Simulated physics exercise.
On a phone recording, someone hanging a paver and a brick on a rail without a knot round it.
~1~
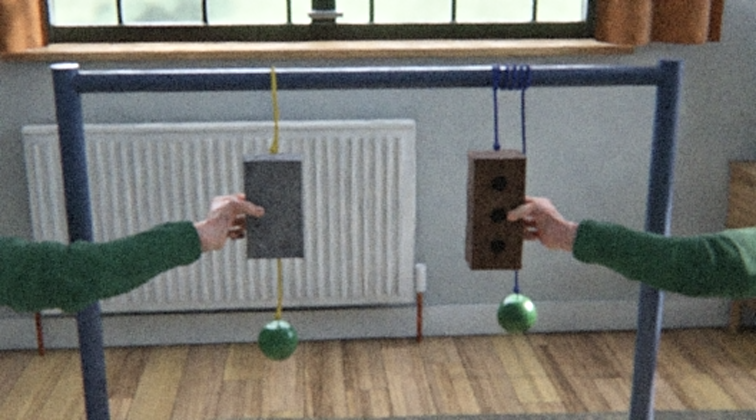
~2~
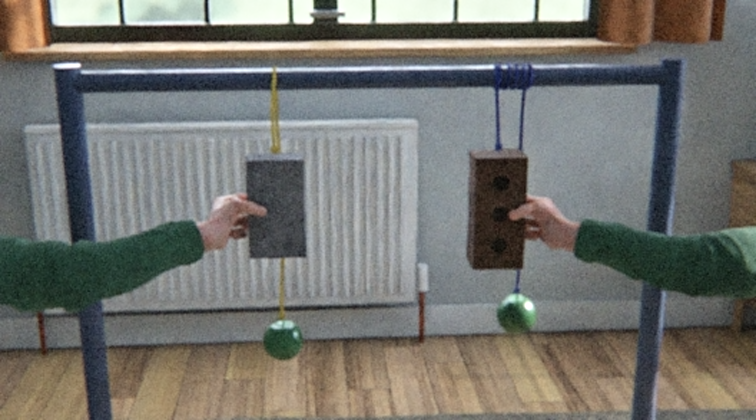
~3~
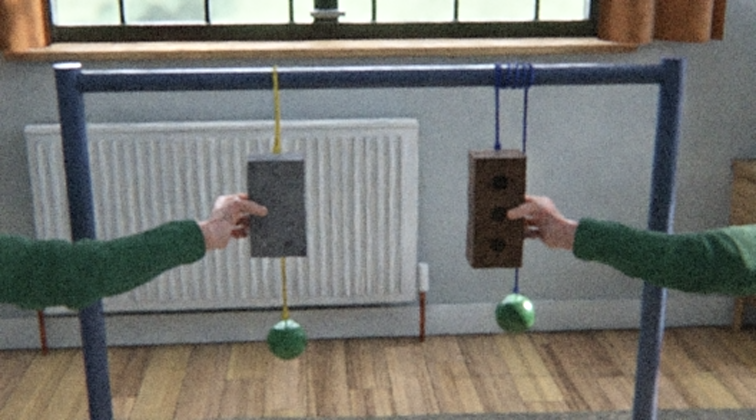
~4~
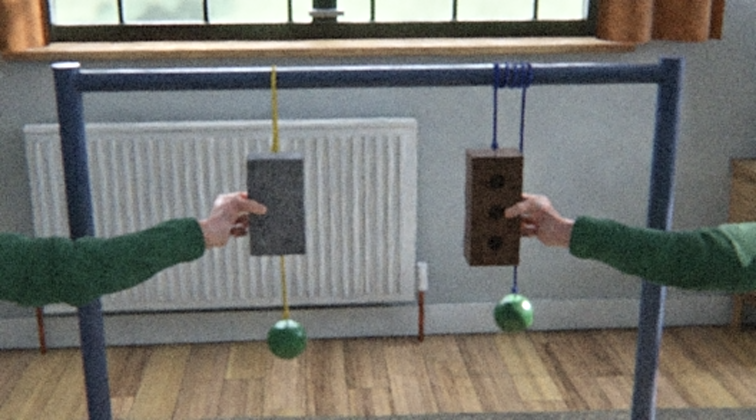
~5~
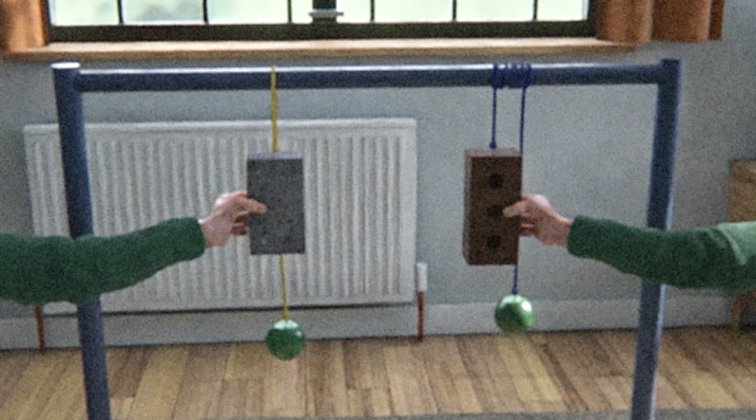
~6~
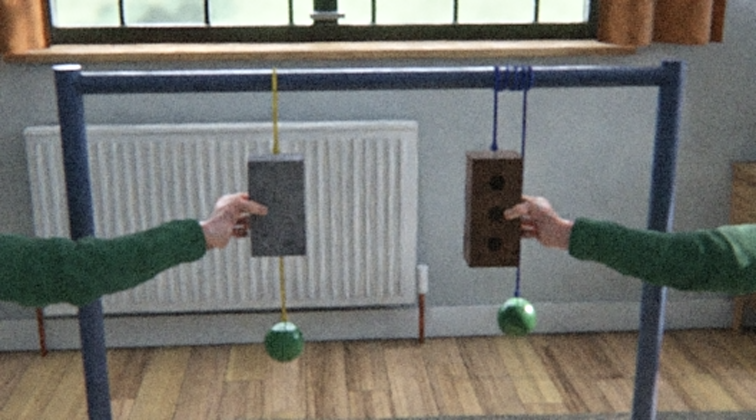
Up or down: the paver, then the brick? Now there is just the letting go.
My prediction: Well the paver gets pulled down as expected, well the brick stays right there as expected.
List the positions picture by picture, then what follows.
In the first picture, paver (275, 206); brick (495, 210); left apple (278, 341); right apple (517, 315).
In the second picture, paver (277, 206); brick (497, 210).
In the third picture, paver (278, 205); brick (496, 209).
In the fourth picture, paver (277, 204); brick (493, 207).
In the fifth picture, paver (276, 203); brick (491, 207).
In the sixth picture, paver (277, 205); brick (492, 209); left shoelace only laid over the rail; right shoelace wound several times round the rail.
Then, 0.52 s on from there, paver on the floor; brick off the floor near (495, 197).
Then, 0.90 s on from there, paver on the floor; brick off the floor near (493, 188).
In the end, paver on the floor; brick off the floor near (492, 194). The paver runs down to the floor and the brick is held.
